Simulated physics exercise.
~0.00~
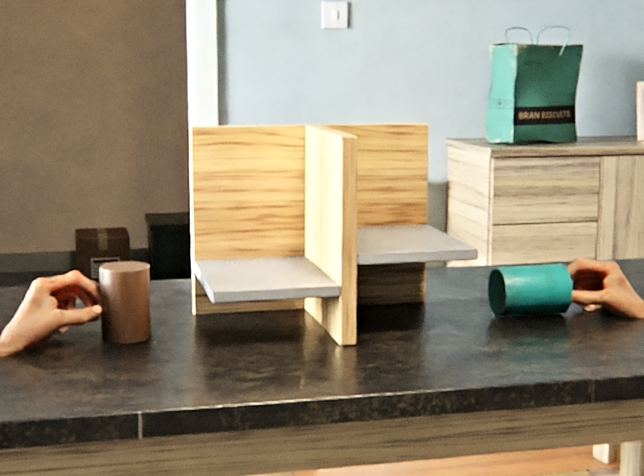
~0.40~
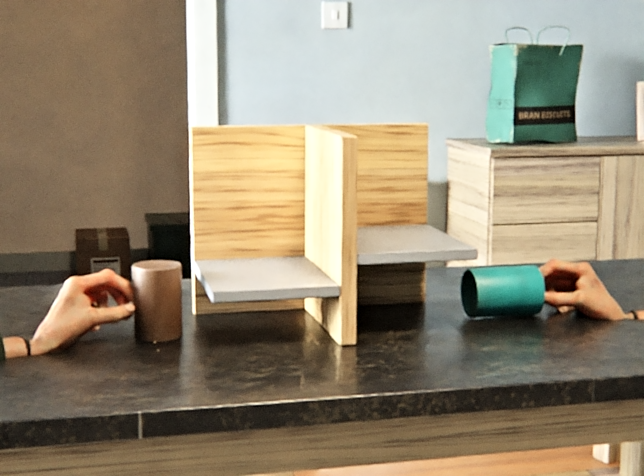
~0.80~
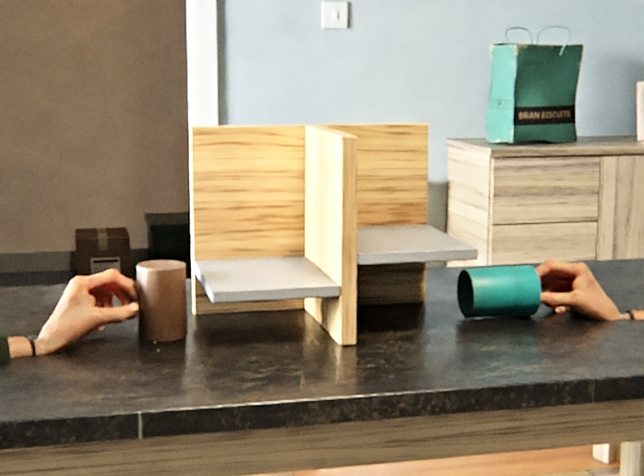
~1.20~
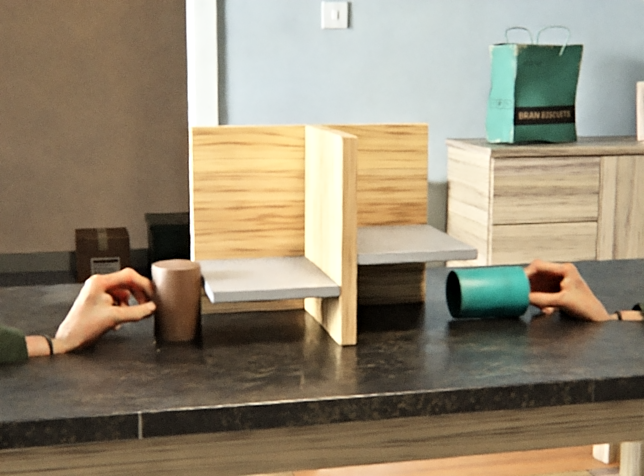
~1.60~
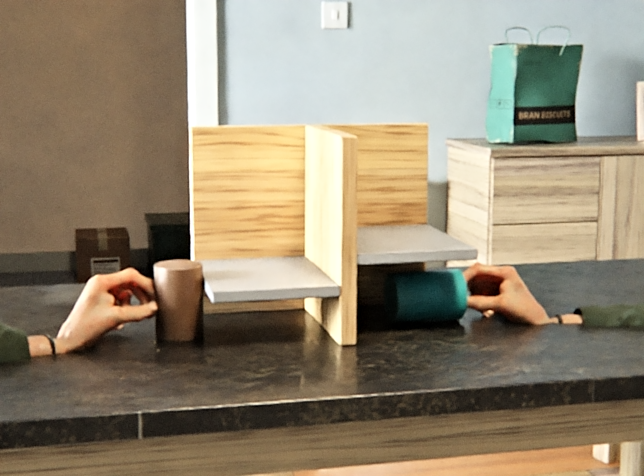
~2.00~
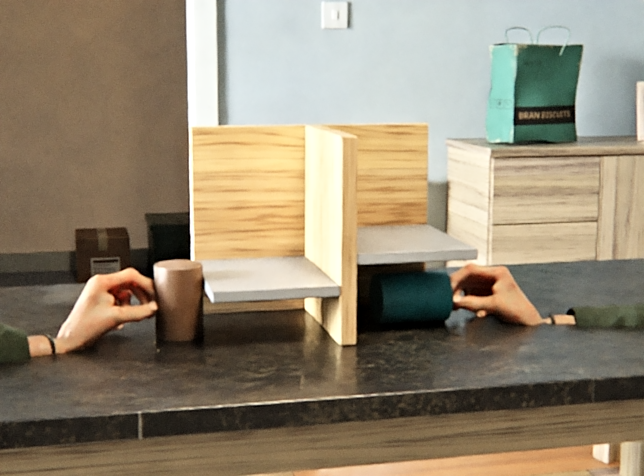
Turquoise beaker on its side sliding left under a low shelf, pushed by a hand, while an upright brown candle stops at the opposite shelf's edge.
